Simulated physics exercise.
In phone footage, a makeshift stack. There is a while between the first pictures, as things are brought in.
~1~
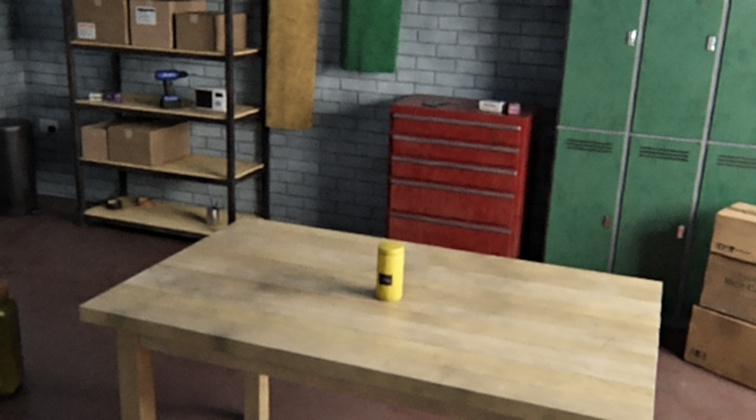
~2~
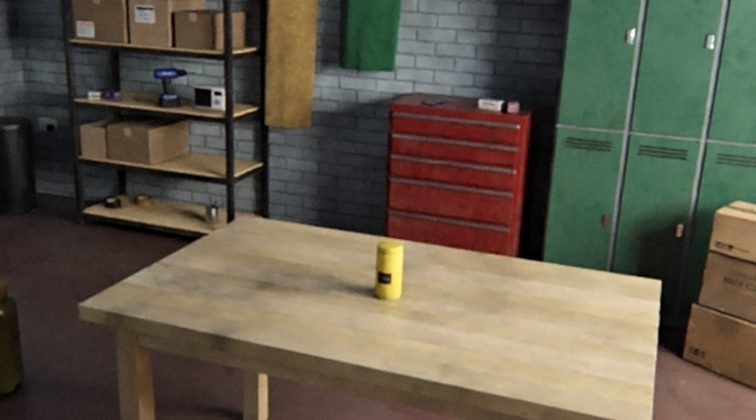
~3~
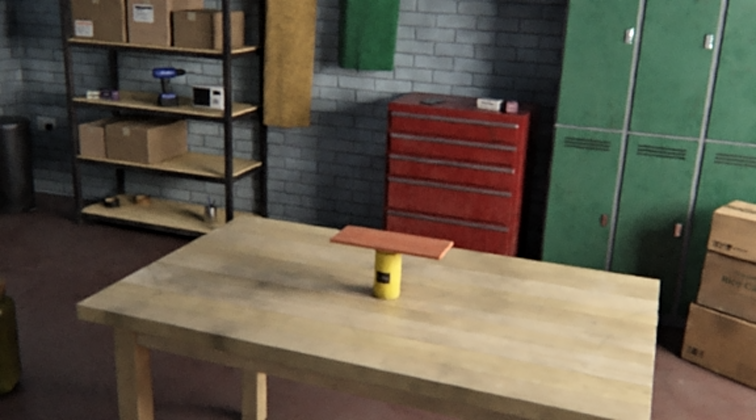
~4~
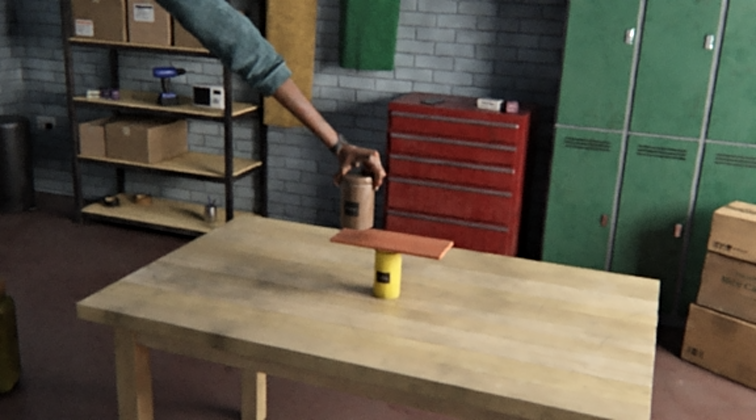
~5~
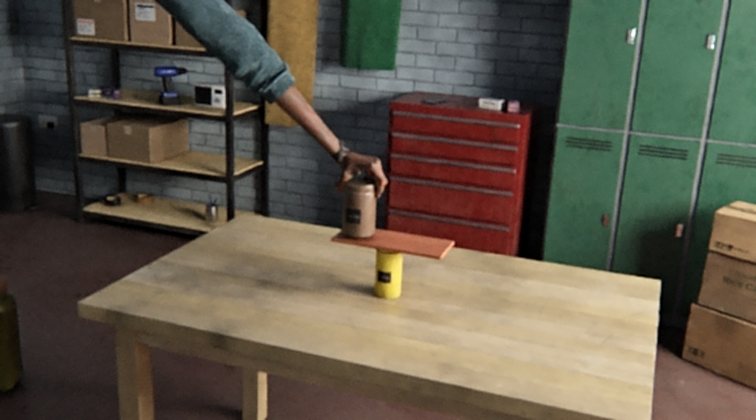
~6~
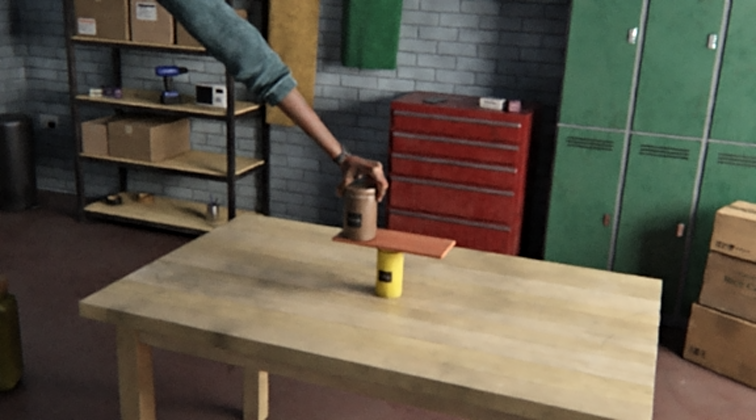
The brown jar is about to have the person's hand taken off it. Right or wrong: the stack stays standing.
Wrong, it topples.
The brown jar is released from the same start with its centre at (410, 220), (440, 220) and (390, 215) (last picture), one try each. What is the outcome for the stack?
Try one: Collapse; try two: Collapse; try three: Stable.
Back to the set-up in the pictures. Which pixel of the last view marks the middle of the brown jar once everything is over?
End spot: Near (321, 272).
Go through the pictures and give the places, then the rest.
In the first frame, the last thing is not in view yet; yellow jar (390, 271).
In the second frame, the last thing is not in view yet; yellow jar (389, 270).
In the third frame, the last thing is not in view yet; yellow jar (387, 269).
The fourth frame shows coming down; brown jar (357, 200); yellow jar (387, 269).
The fifth frame shows coming down; brown jar (359, 207); yellow jar (388, 269).
The sixth frame shows in place under the hand; brown jar (360, 211); yellow jar (389, 268).
Then, 0.30 s later than the last frame, brown jar now fallen; orange board tilted by 45°.
Then, 0.40 s later than the last frame, orange board on its side.
Then, 0.60 s later than the last frame, orange board upside down.
Then, 0.80 s later than the last frame, orange board now fallen.
When it is over, fallen, brown jar and orange board; yellow jar as before. End places, in pixels of the last picture, brown jar near (321, 272). The stack comes apart.
